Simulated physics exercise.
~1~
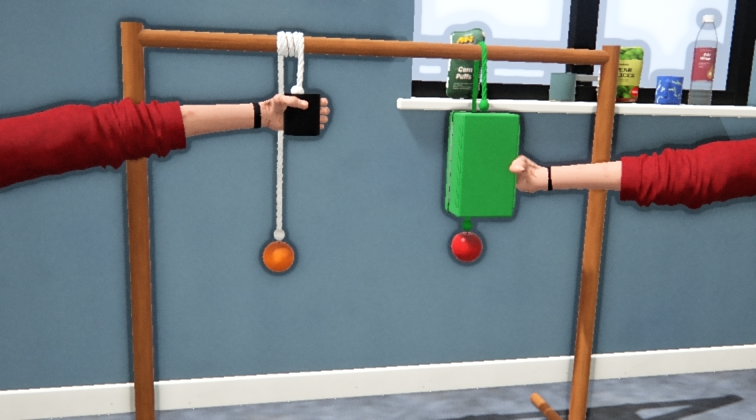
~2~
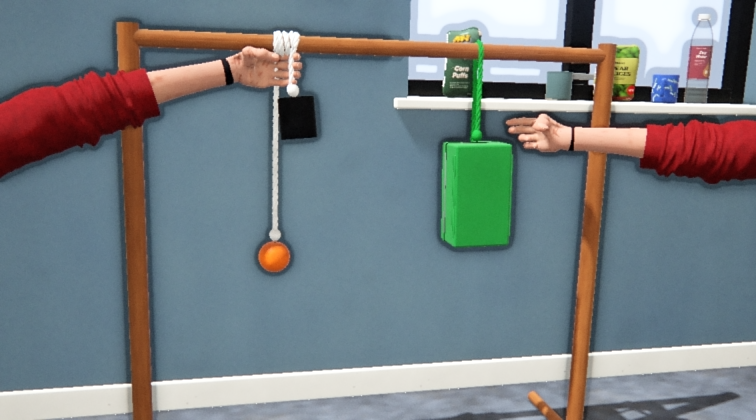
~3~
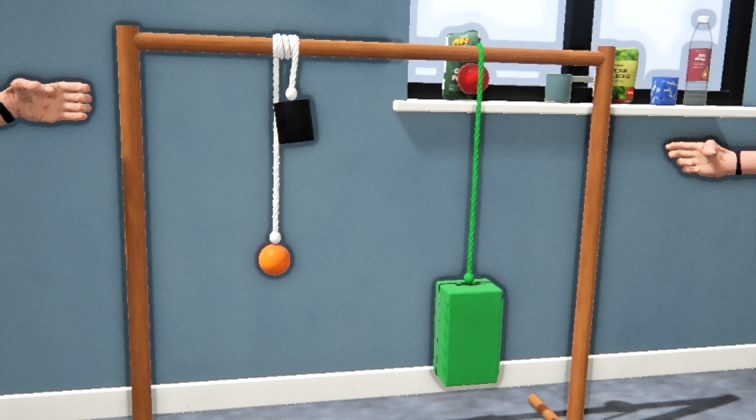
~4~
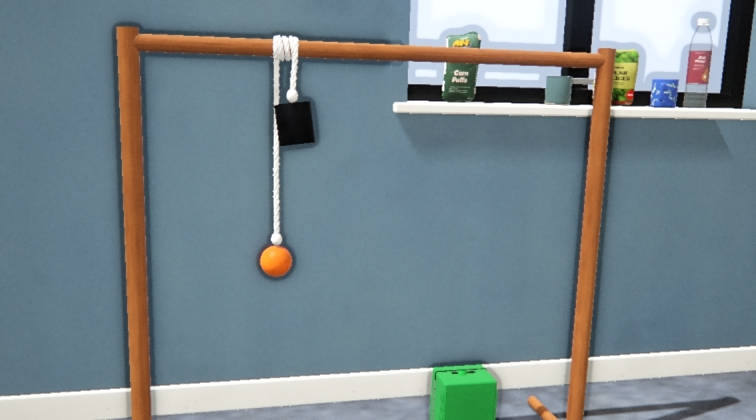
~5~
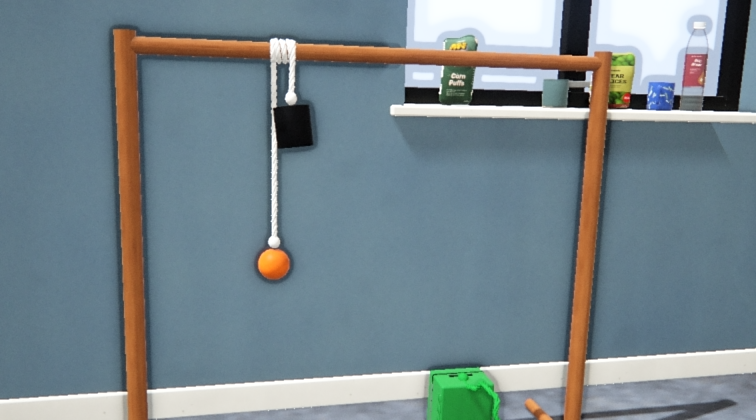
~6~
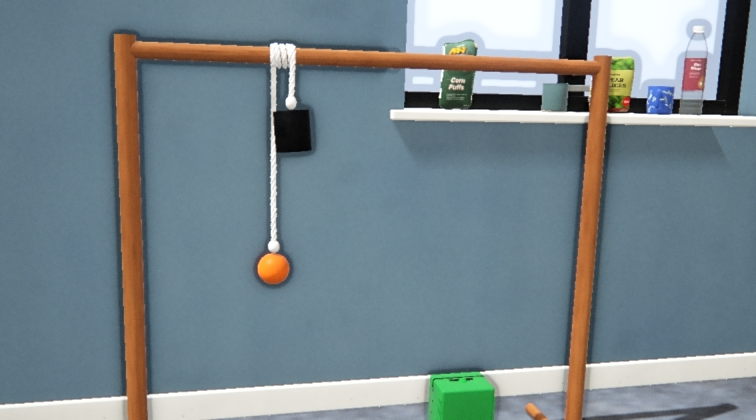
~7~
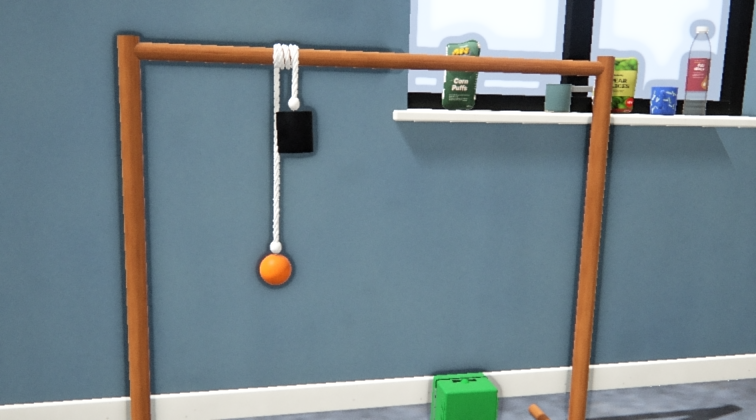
Green case dropping to the floor, pulling its rope off a wooden rail after two hands let go, while black block and orange stay hanging.
